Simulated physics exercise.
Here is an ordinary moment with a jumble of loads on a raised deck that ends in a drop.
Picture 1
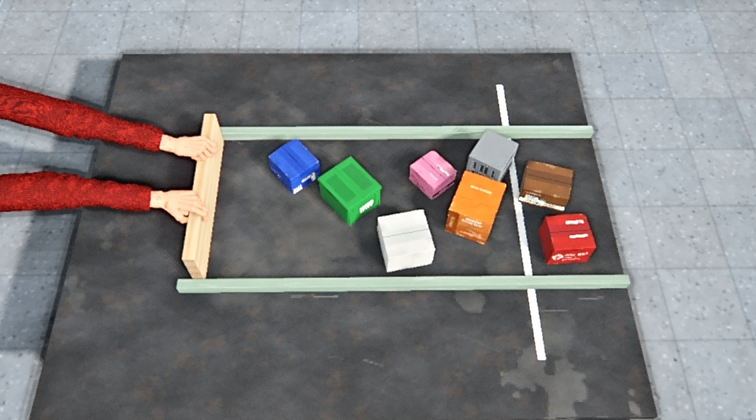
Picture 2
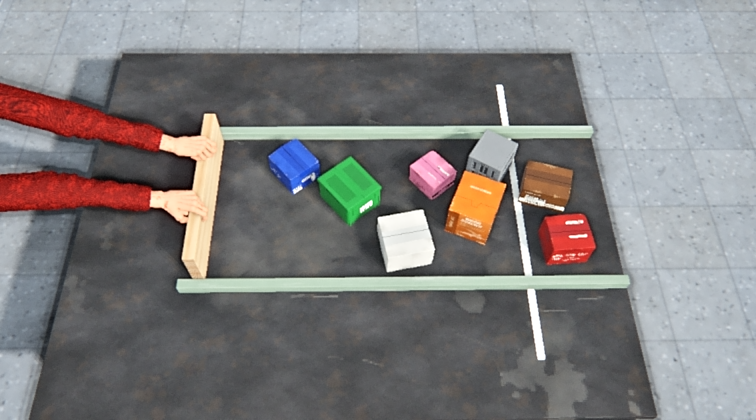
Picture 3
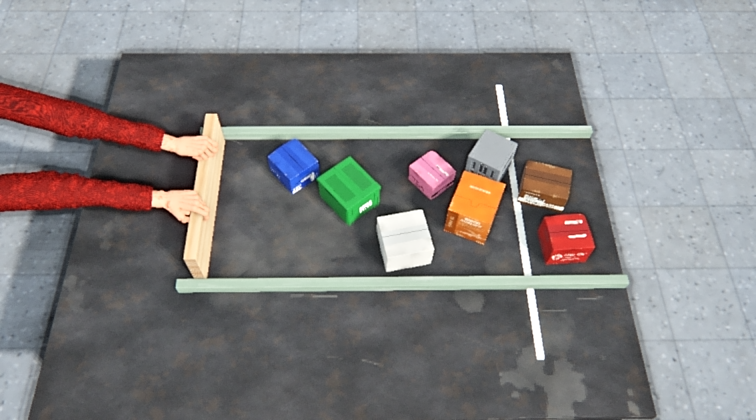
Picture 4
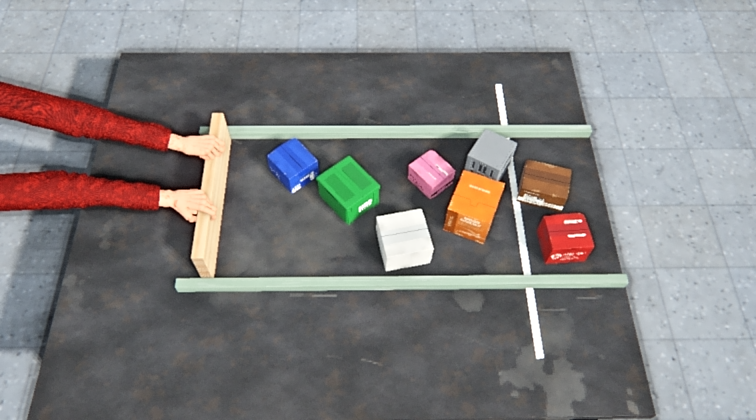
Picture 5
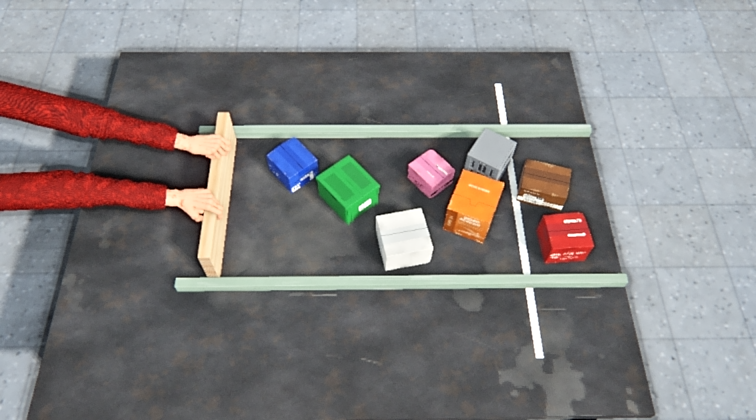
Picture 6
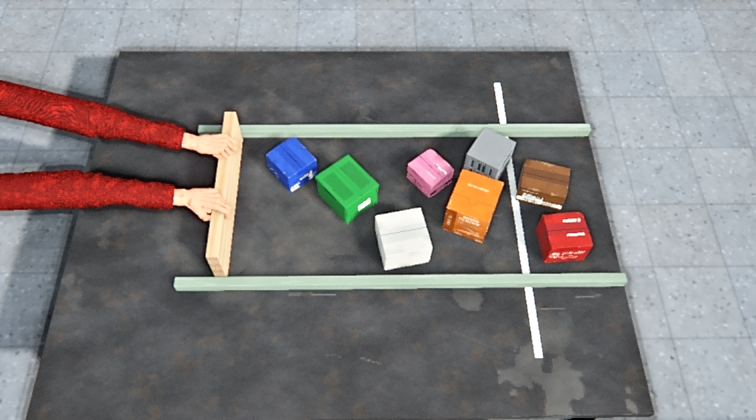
Two red-sleeved arms slide a wooden plank slightly right while the colored boxes stay still.
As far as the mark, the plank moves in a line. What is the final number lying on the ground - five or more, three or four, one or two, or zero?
It ends at one or two.
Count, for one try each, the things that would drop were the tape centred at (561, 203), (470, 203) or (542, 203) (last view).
Tallies in the order asked: 5, 0, 4.
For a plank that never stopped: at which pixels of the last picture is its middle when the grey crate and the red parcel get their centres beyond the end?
First one: Around (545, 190). Other one: Around (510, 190).
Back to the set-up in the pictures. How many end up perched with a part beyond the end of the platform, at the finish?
You'd get 2.
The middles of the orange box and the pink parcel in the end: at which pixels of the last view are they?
The first comes to rest at (595, 216), and the second at (569, 179).
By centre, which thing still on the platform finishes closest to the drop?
Grey crate.
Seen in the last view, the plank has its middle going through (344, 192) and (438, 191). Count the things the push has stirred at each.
Answer - first 2, then 7.
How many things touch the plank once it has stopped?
It is in contact with 3.
Soon after, none off yet; red parcel at rest near (563, 237); brown parcel at rest near (543, 185); grey crate at rest near (489, 158).
After that, none off yet; red parcel at rest near (563, 237); brown parcel at rest near (543, 185); grey crate displaced a little near (509, 154).
In the end, the number that fall off is one or two; gone, brown parcel and red parcel.
